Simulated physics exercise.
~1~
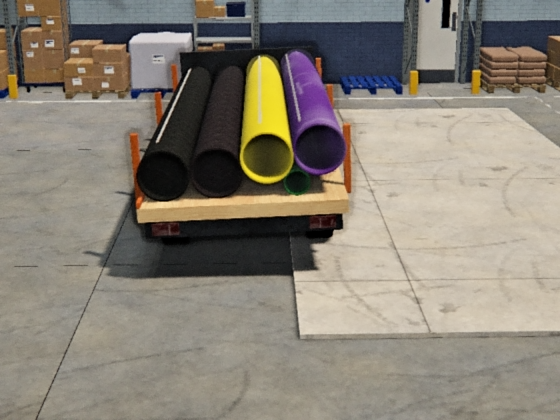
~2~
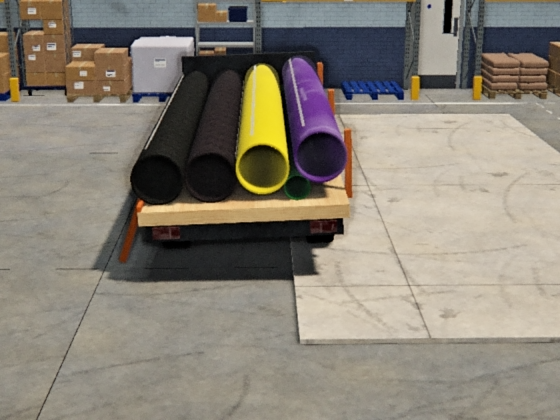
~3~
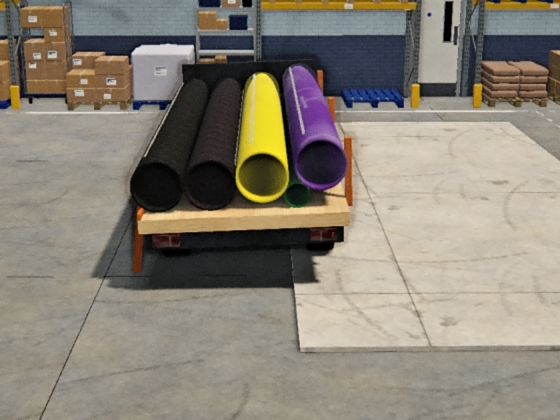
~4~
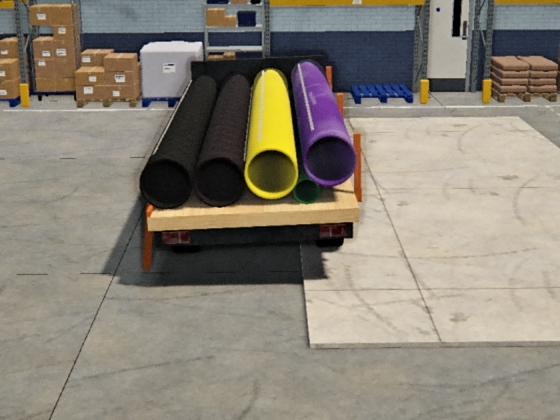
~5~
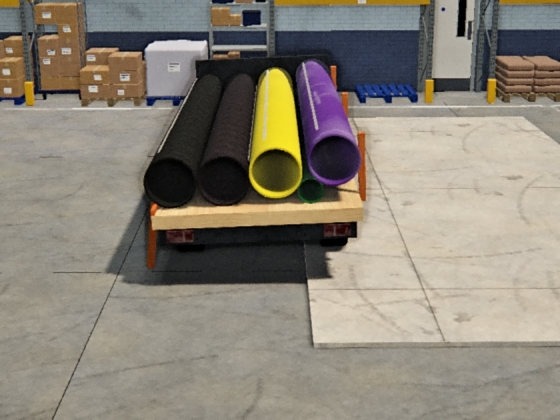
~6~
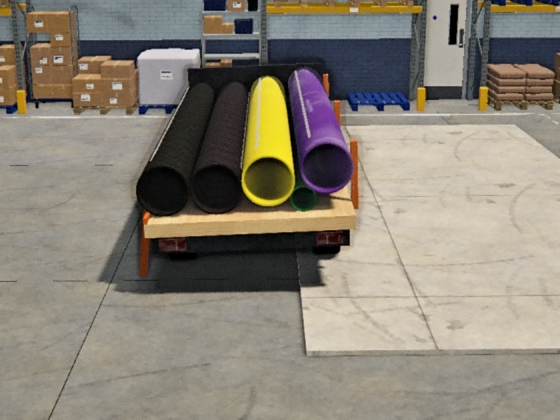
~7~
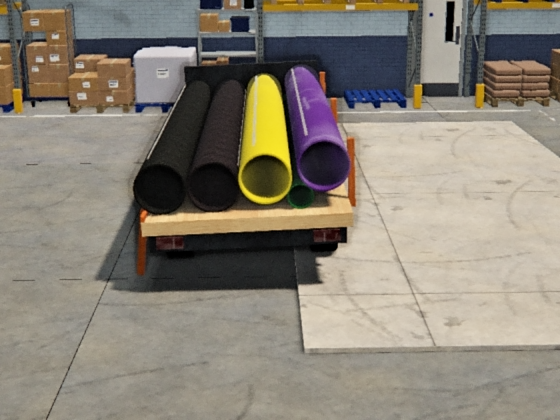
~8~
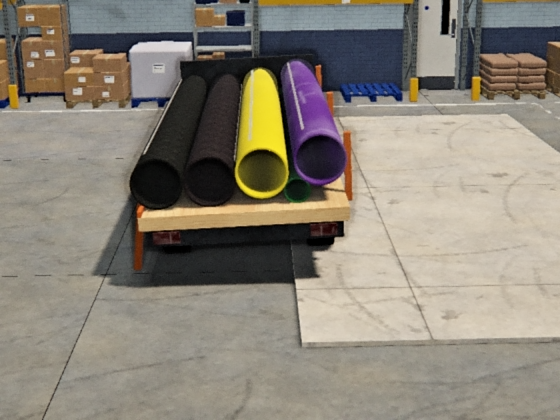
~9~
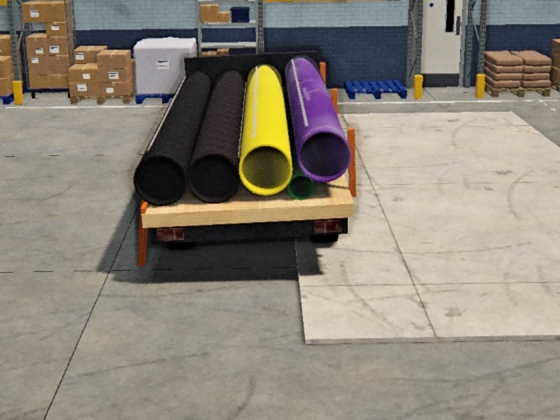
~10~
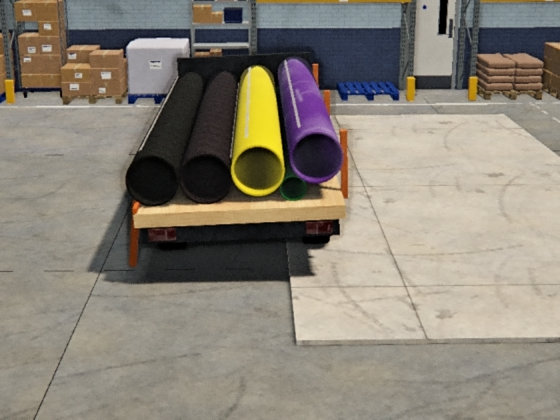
In a warehouse, large black, yellow and purple pipes lie side by side on a low trailer, with a green one partly hidden beneath; the orange posts on the left edge swing down, the pipes settle slightly, and all of them stay aboard.
